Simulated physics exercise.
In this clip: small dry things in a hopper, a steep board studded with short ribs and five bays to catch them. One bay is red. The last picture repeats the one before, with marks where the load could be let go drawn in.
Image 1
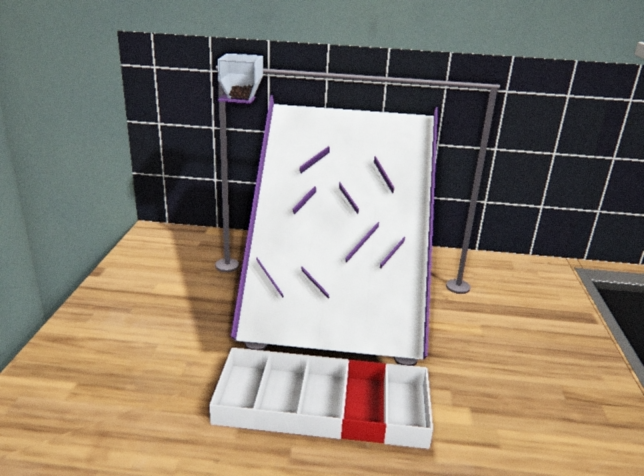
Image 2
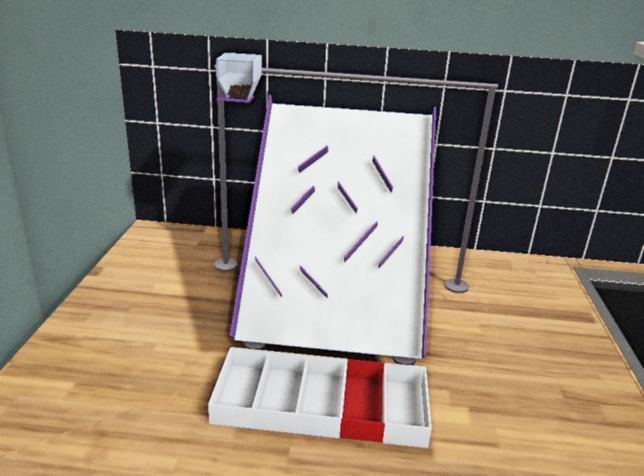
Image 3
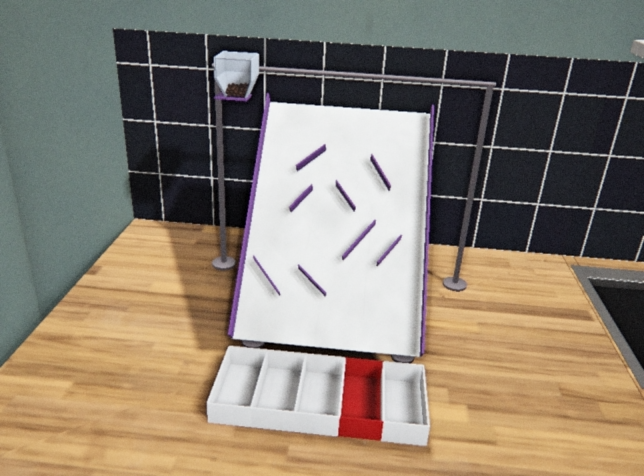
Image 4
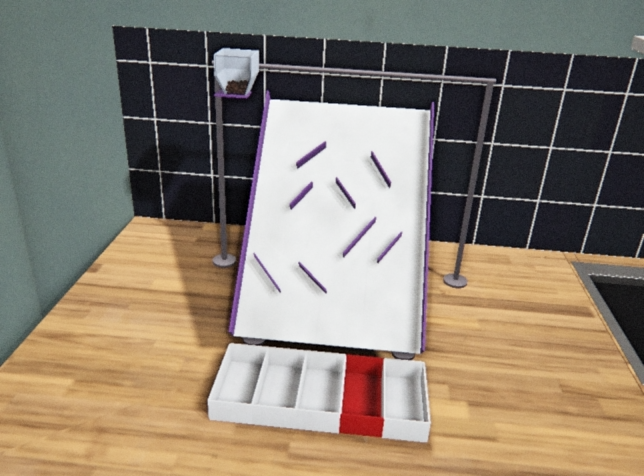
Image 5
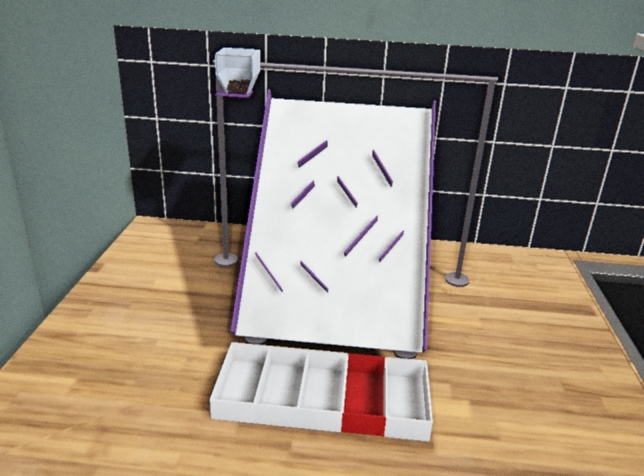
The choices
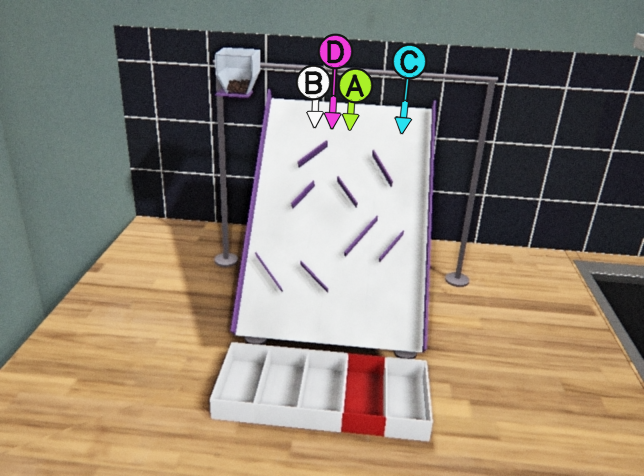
In the video, a small hopper of dark dry pieces sits at the upper left above a steep white board with short purple ribs and five bays below, one red; nothing moves apart from a slight shift of the view.
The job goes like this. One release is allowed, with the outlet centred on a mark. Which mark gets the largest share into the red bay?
Mark A does it best.
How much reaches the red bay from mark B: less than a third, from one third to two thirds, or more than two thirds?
It is less than a third.
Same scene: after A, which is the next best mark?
Here it is mark D.
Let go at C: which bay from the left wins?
It is the fifth one.
On the marked copy, mark A meets the board at (350, 124); mark B meets the board at (314, 121); mark C meets the board at (402, 127); mark D meets the board at (332, 122).
If A is chosen, roughly half in the red bay, roughly half in other bays.
If B is chosen, about a tenth in the red bay, almost all in other bays.
If C is chosen, not one piece in the red bay, every piece in other bays.
If D is chosen, roughly a quarter in the red bay, roughly two thirds in other bays.
